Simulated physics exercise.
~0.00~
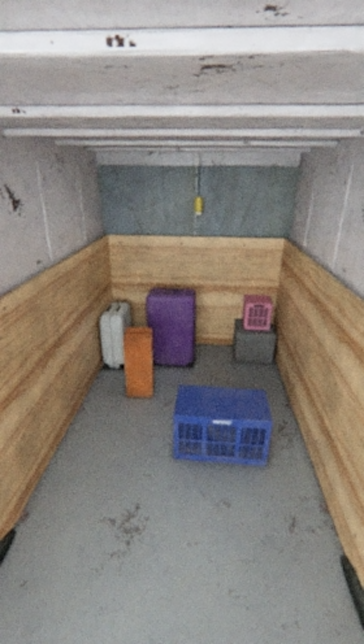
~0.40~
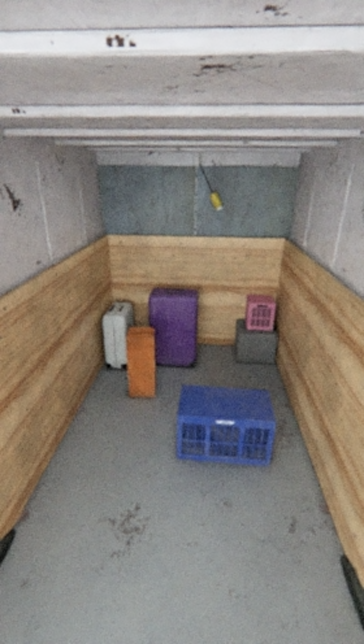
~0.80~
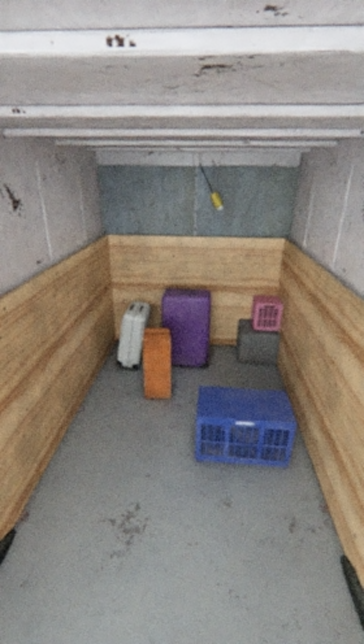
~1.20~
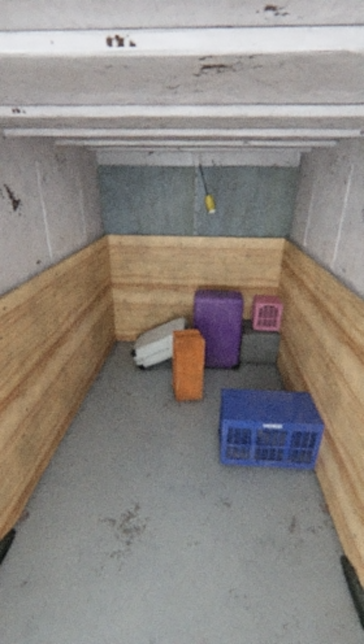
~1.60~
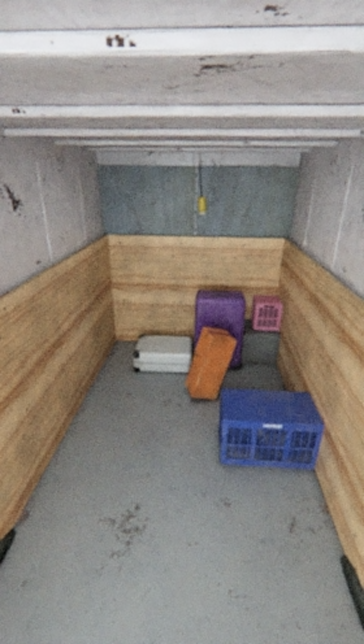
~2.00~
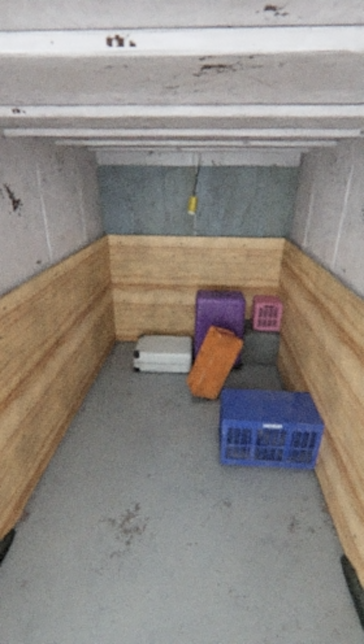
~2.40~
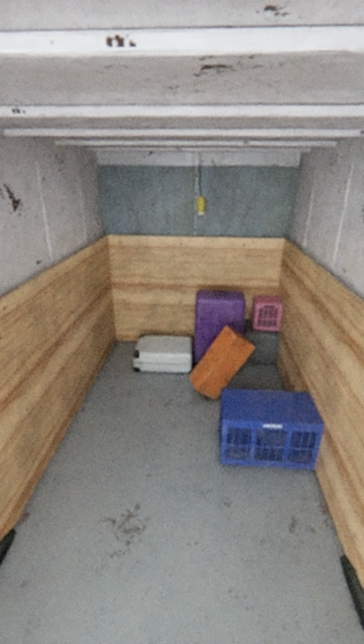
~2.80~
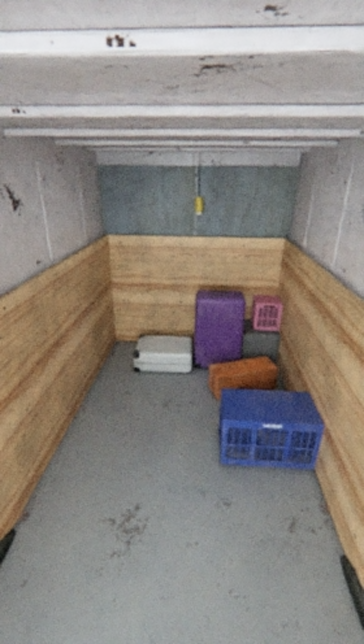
In the back of a van, the cases and crates slid to the right as a hanging lamp swung, and the white case tipped onto its side; then the orange box leaned over and toppled too, while the purple case stayed upright.
